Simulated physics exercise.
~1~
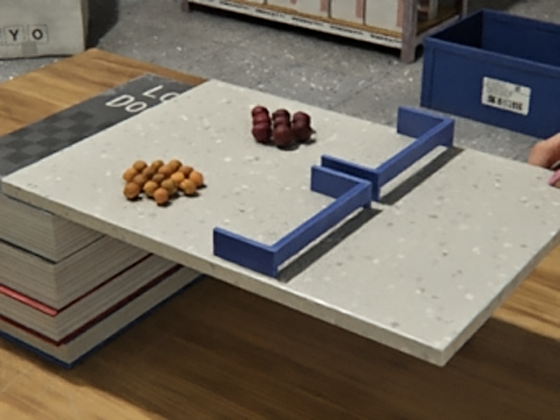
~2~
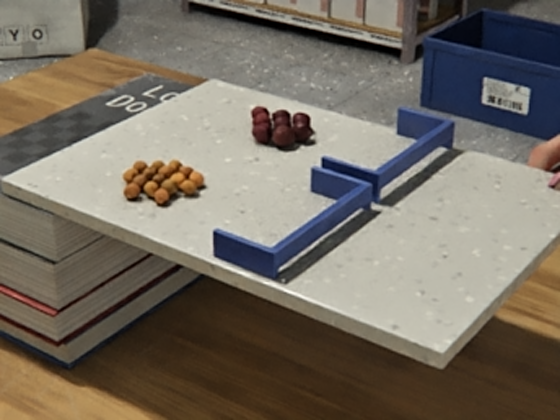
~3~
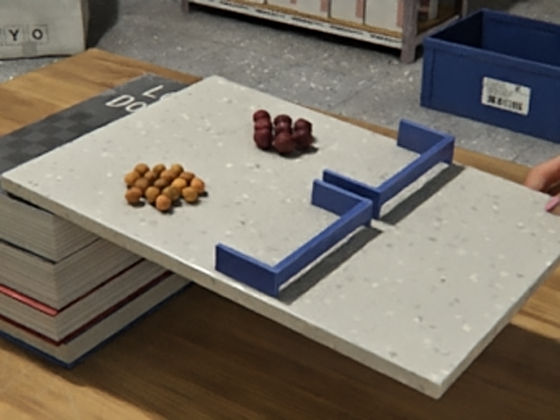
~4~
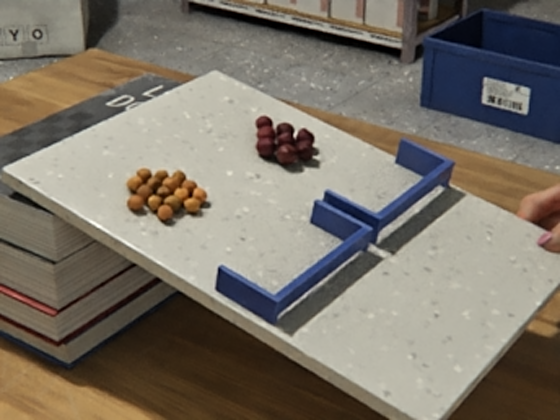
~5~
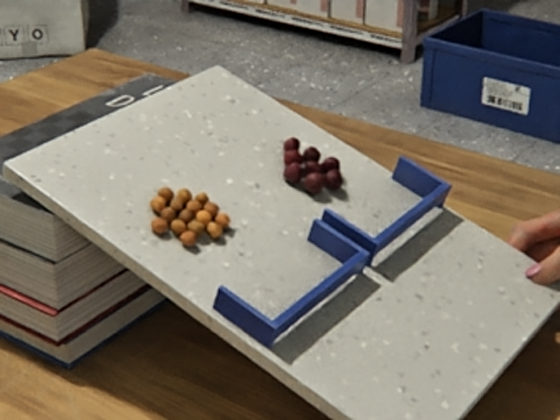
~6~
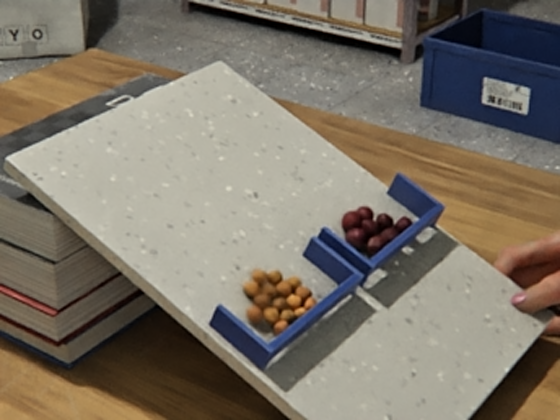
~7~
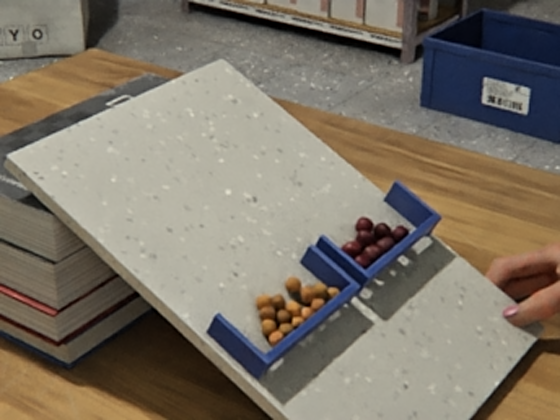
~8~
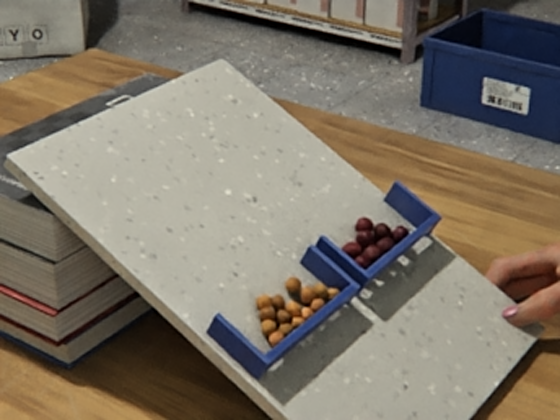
A pale speckled board, seen from slightly above by a still camera, leans on a stack of books at left while a hand holds its right end above a wooden table. Orange-brown balls sit toward the front and dark red ones farther back, with two blue brackets to their right and a blue bin behind. The hand lowers its end, and at first both clusters stay put on the tilting surface. As the slope steepens, both slide down toward the brackets. Each group gathers inside its own bracket and stays there as the board comes to rest.
